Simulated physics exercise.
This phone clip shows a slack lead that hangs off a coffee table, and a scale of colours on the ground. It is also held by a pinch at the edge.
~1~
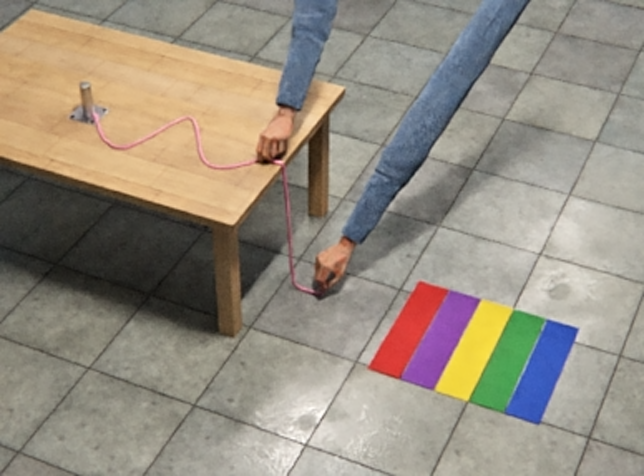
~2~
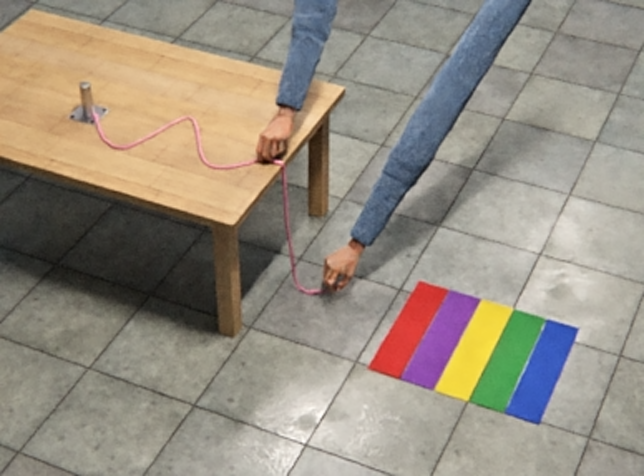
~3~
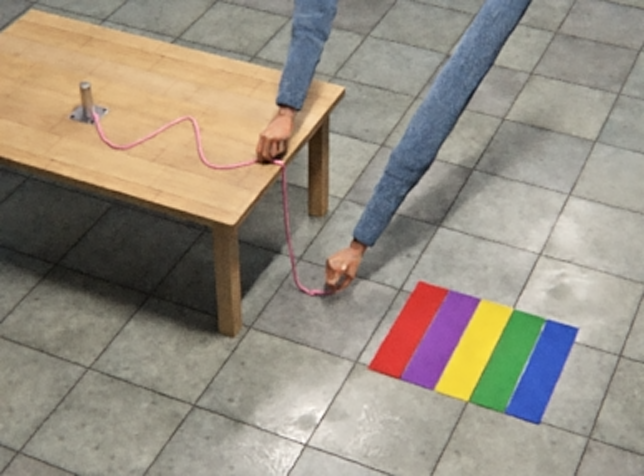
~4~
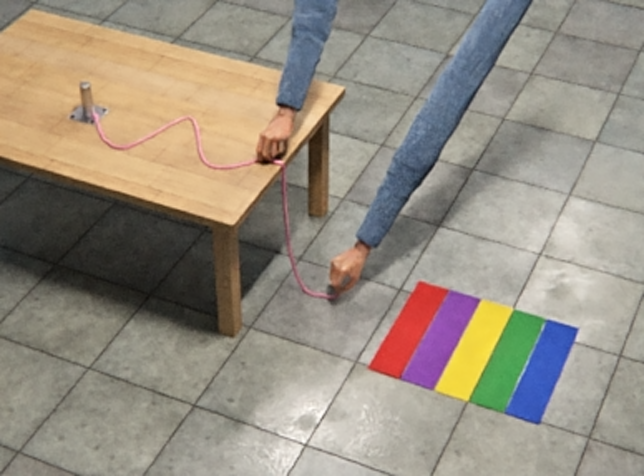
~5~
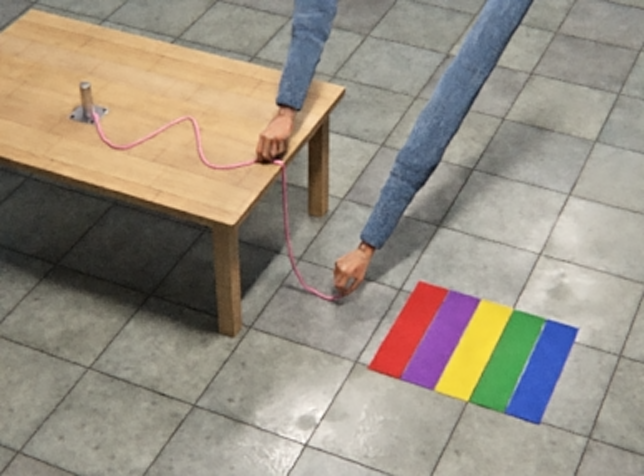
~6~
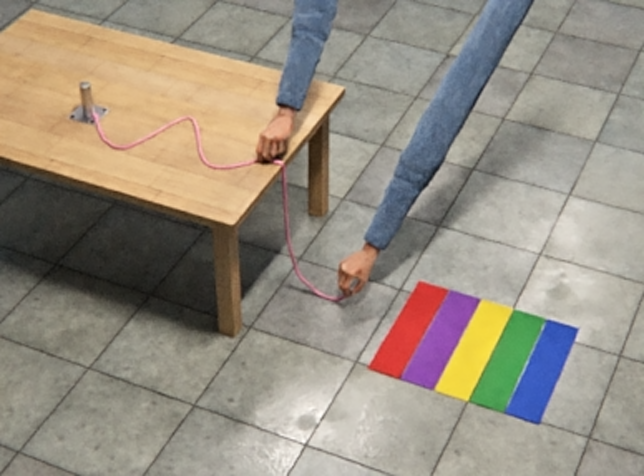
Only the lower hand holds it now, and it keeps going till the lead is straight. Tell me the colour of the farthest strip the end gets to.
The farthest it gets is blue.
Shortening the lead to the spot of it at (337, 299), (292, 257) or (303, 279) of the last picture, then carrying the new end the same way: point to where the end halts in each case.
Respectively (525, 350), (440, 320) and (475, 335).
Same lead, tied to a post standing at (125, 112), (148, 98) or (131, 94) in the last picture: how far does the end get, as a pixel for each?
Roughly (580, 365), (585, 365) and (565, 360).
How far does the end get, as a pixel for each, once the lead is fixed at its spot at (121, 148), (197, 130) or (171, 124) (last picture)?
Try by try, around (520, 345), (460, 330) and (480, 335).
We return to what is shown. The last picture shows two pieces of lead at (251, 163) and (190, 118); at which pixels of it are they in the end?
End points: Roughly (346, 209); roughly (232, 151).
Soon after, end near (480, 334); over yellow.
After that, end near (521, 347); over green.
At the stop, end near (545, 354); over blue. The end stops over the blue strip.
